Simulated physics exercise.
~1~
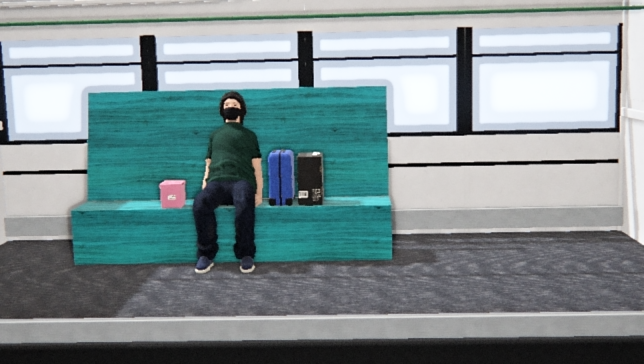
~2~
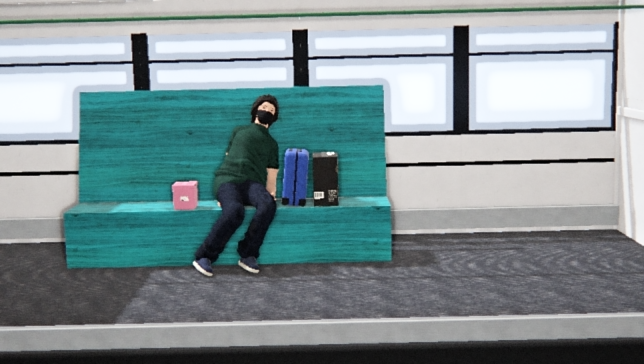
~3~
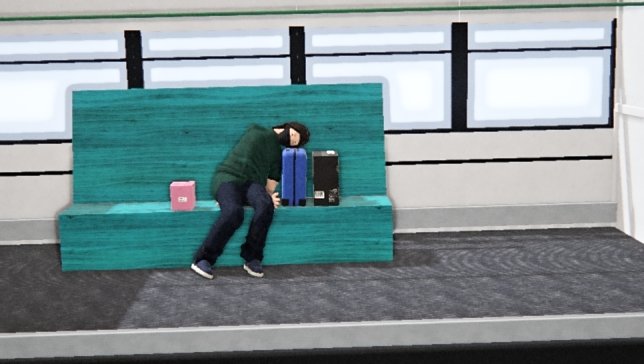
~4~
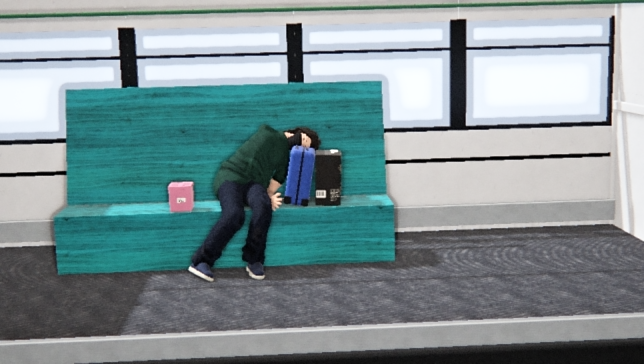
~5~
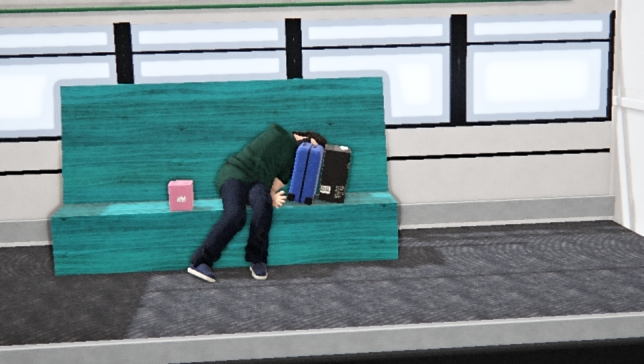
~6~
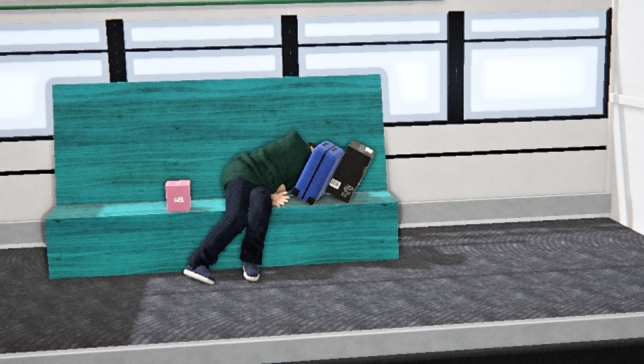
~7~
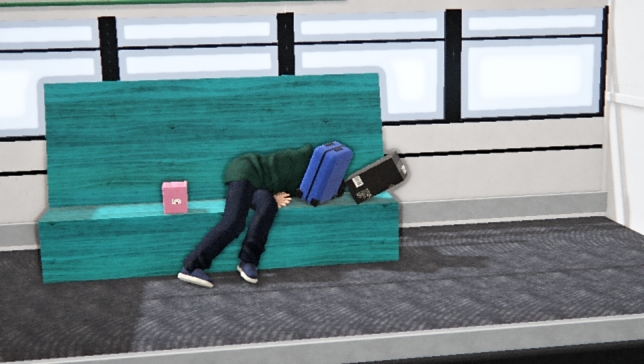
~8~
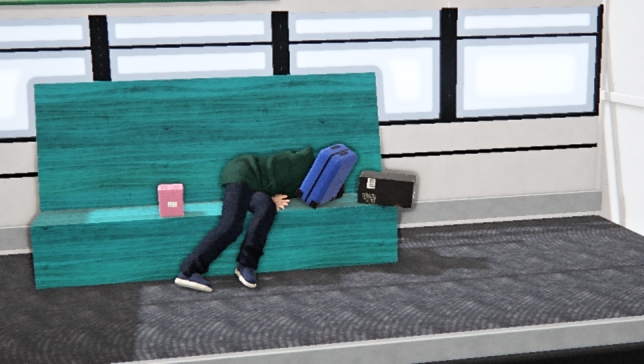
In this clip, a masked person seated on a teal bench in a rail car slumps to the right against a blue case, which leans and tips a black case onto its side at the bench's right end, while a pink container stays on the seat.
